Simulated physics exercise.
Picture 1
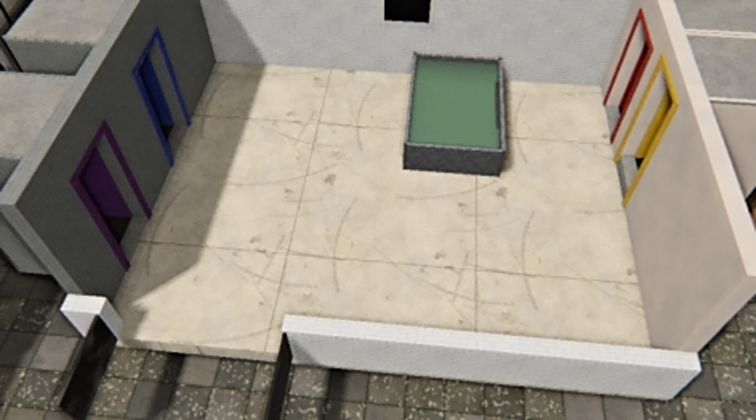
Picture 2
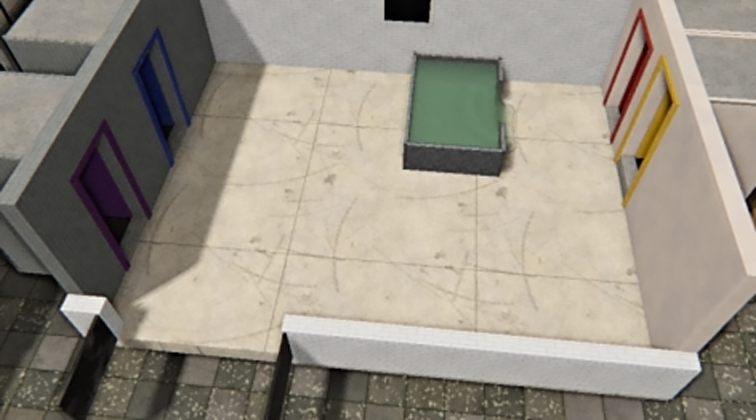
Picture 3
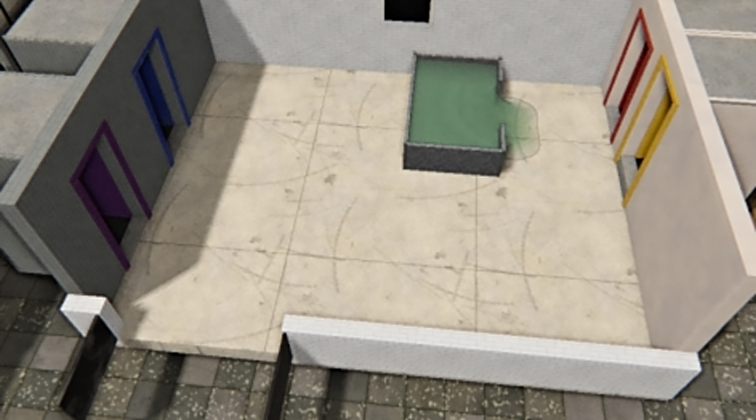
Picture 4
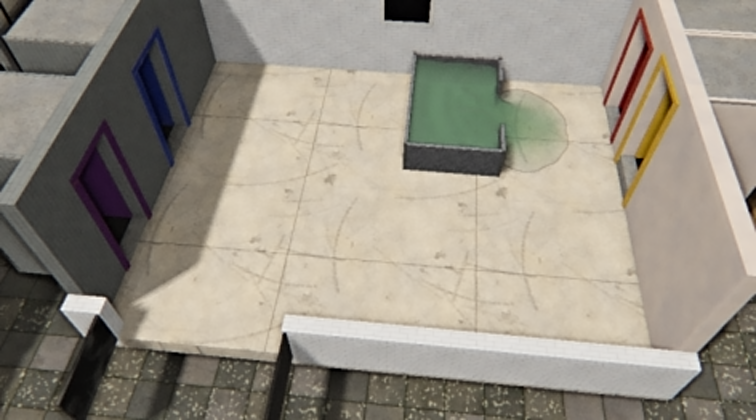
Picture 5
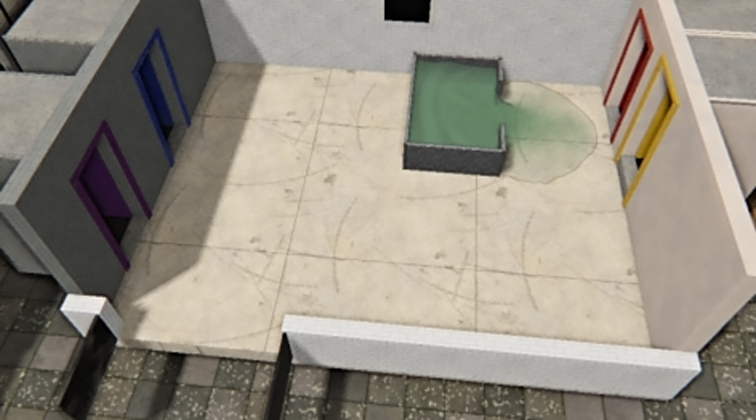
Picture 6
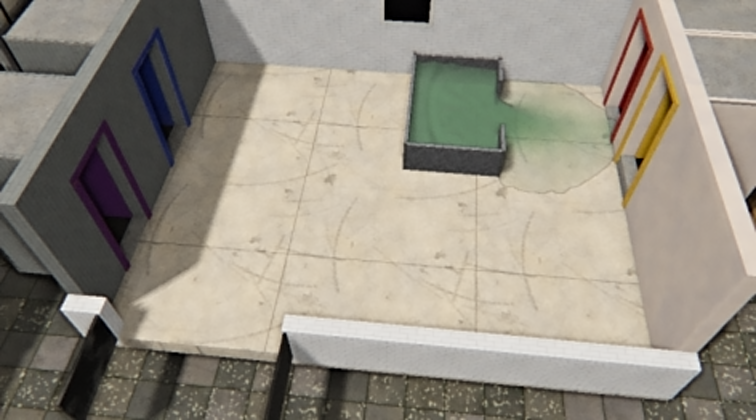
In this clip, green-tinted water sits still in an open tank in a walled yard, then breaks out through a gap in the tank's right side and fans out across the pale floor toward the red and yellow doorways.
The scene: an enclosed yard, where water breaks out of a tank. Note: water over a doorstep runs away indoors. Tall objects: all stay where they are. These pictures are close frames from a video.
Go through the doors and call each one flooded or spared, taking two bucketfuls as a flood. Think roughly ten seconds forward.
Yellow door: Spared, red door: Flooded, purple door: Spared, blue door: Spared.
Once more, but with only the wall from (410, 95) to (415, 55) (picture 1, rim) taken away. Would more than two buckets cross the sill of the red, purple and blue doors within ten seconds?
Red: Falls short; purple: Falls short; blue: Crosses the line.
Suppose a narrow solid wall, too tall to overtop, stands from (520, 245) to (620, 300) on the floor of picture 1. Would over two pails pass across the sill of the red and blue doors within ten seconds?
Well, the red door gets past it, while the blue door never reaches it.
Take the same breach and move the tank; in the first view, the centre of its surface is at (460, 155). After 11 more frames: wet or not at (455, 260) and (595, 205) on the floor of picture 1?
Point 1: Not wet; point 2: Soaked through.
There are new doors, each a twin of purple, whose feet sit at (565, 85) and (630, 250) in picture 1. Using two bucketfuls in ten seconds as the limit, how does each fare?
Well, the first one tops it and the next one doesn't reach it.
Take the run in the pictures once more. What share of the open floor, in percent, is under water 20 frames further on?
Close to 25 percent, by my reckoning.
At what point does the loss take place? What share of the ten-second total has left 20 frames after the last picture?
It comes to around 60 per cent.
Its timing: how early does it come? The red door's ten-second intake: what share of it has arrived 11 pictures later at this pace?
Estimated share: About 35 %.
A moment on, water covers 15 % of the floor; the yellow door wet at the sill, nothing in, the red door far over two buckets in, the purple door not reached, the blue door not reached.
Next, water covers 15 % of the floor; the yellow door wet at the sill, nothing in, the red door far over two buckets in, the purple door not reached, the blue door not reached.
Then, water covers 25 % of the floor; the yellow door wet at the sill, nothing in, the red door far over two buckets in, the purple door not reached, the blue door not reached.
Later, water covers 40 % of the floor; the yellow door wet at the sill, nothing in, the red door far over two buckets in, the purple door not reached, the blue door not reached.
In the end, water covers 65 % of the floor; the yellow door wet at the sill, nothing in, the red door far over two buckets in, the purple door wet at the sill, nothing in, the blue door not reached.
